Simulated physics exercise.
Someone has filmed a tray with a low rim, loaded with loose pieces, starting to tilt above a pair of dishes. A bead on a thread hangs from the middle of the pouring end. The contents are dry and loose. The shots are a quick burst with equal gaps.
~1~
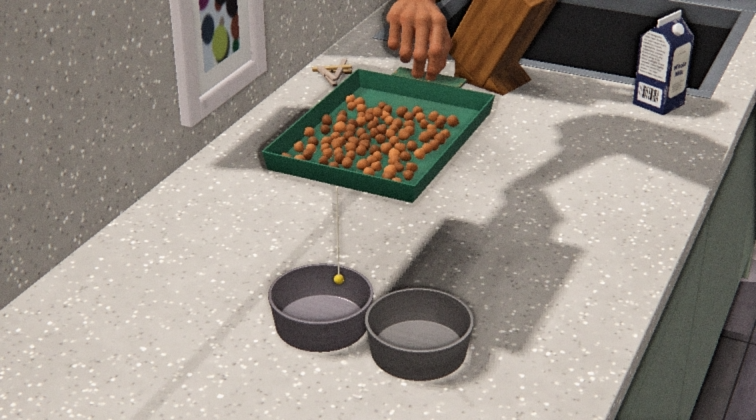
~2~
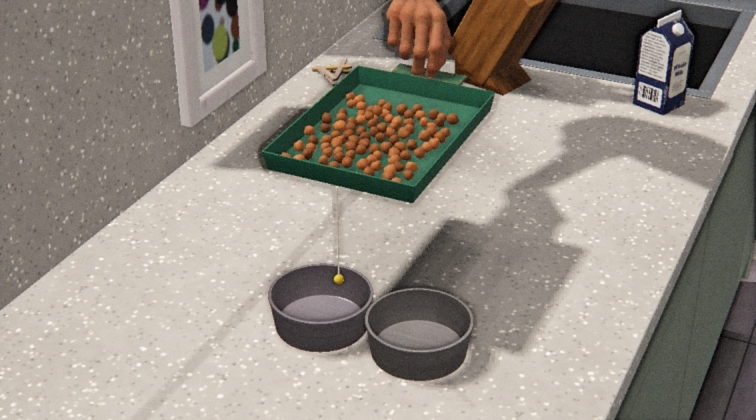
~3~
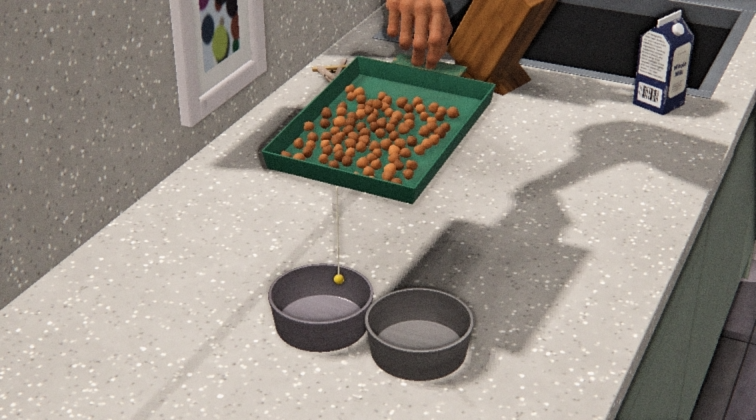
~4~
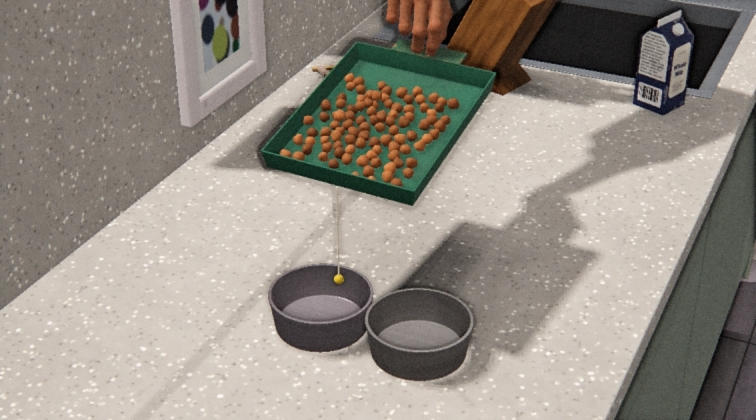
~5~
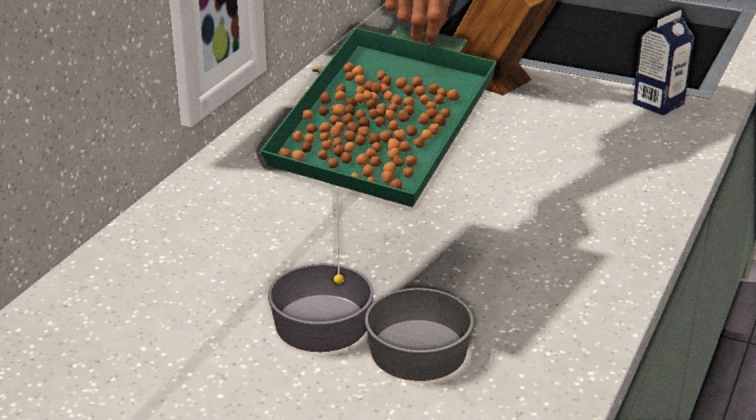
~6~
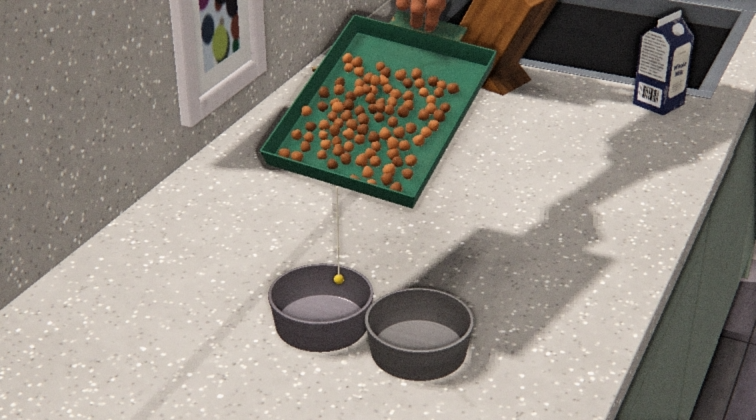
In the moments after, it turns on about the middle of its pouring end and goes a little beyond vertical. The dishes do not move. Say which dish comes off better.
More goes to the right-hand dish.
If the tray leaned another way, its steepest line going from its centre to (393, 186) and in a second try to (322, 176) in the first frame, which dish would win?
First the right-hand dish, then the left-hand dish.
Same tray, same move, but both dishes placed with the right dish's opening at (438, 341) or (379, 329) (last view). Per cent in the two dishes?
Near 80 % and 80 %.
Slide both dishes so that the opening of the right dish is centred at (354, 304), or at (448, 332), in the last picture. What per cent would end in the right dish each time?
Near 40 % and 20 %.
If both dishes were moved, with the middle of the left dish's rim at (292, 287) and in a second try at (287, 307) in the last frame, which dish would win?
The first try: Right. The second: The dish on the right.
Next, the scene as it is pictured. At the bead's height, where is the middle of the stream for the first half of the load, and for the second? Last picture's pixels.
First near (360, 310), later near (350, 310).
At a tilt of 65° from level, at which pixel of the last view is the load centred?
At about (360, 145).
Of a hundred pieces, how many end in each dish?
About: Left dish 10, right dish 40 per cent.
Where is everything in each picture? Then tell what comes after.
In the first picture, corners of the pouring end at (267, 151) and (413, 183), level; middle of the load at (380, 139), hazelnuts; left dish at (297, 333); right dish at (398, 361); bead on its thread at (339, 279).
In the second picture, corners of the pouring end at (267, 150) and (413, 184), level; middle of the load at (380, 137).
In the third picture, corners of the pouring end at (267, 150) and (412, 186), tipped barely, lowest at the right corner; middle of the load at (380, 133).
In the fourth picture, corners of the pouring end at (266, 150) and (412, 188), tipped a little, lowest at the right corner; middle of the load at (380, 127).
In the fifth picture, corners of the pouring end at (265, 149) and (412, 191), tipped a little, lowest at the right corner; middle of the load at (379, 122).
In the sixth picture, corners of the pouring end at (265, 149) and (412, 193), tipped clearly, lowest at the right corner; middle of the load at (379, 118); left dish at (297, 333); right dish at (398, 361).
Soon, tray tipped steeply; all on the tray.
A while on, tray tipped past a quarter turn; nearly all on the tray; a stray few outside both.
Towards the end, tray tipped past a quarter turn; about a third in the right dish; a small part in the left dish; about half outside both.
Finally, tray tipped past a quarter turn; about a third in the right dish; a small part in the left dish; about half outside both.
